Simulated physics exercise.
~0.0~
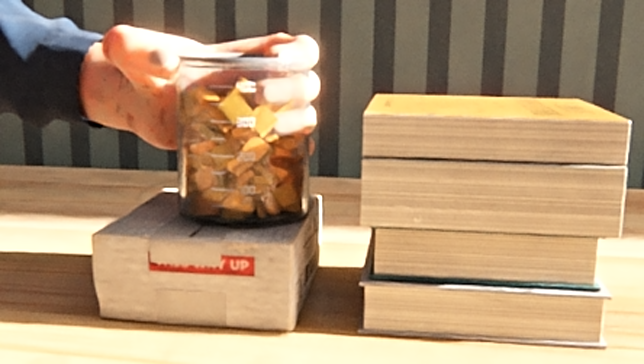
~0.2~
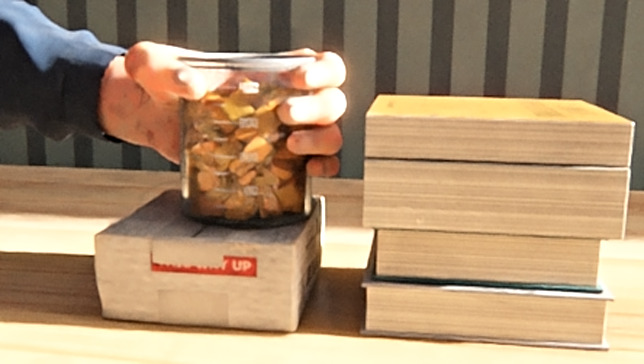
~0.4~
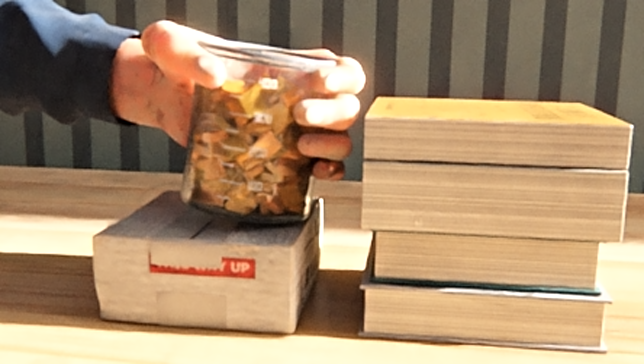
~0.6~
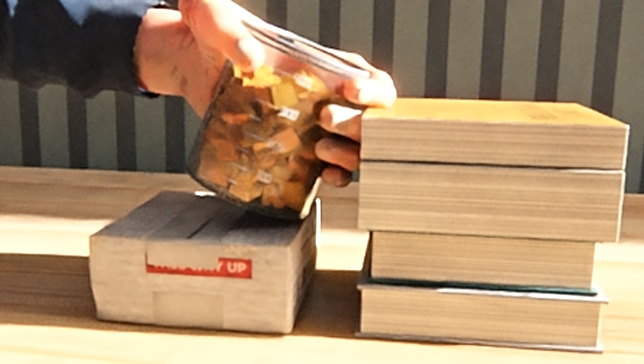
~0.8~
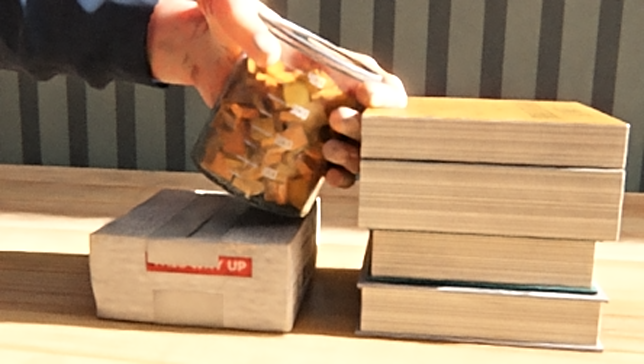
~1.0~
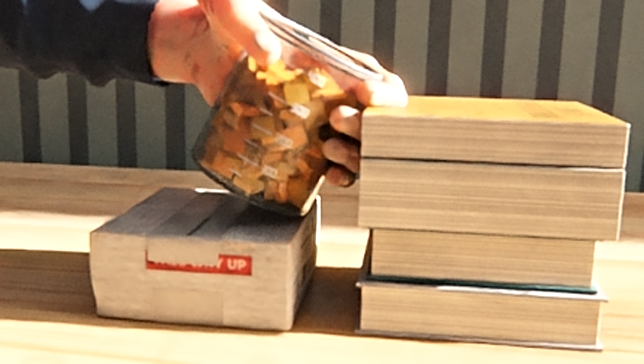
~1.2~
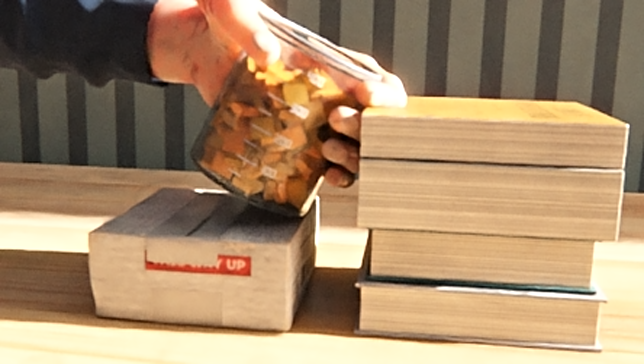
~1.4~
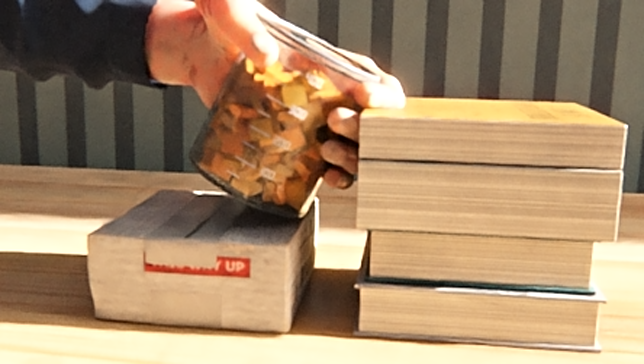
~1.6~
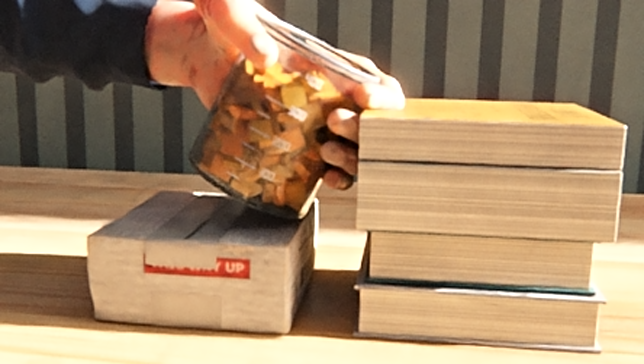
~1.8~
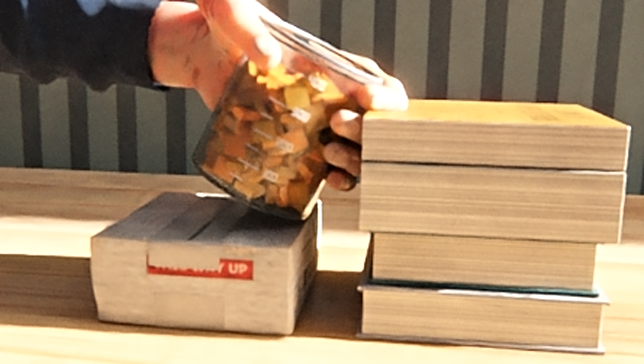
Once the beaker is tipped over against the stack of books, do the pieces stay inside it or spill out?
The pieces stay inside the beaker as it leans against the stack of books.
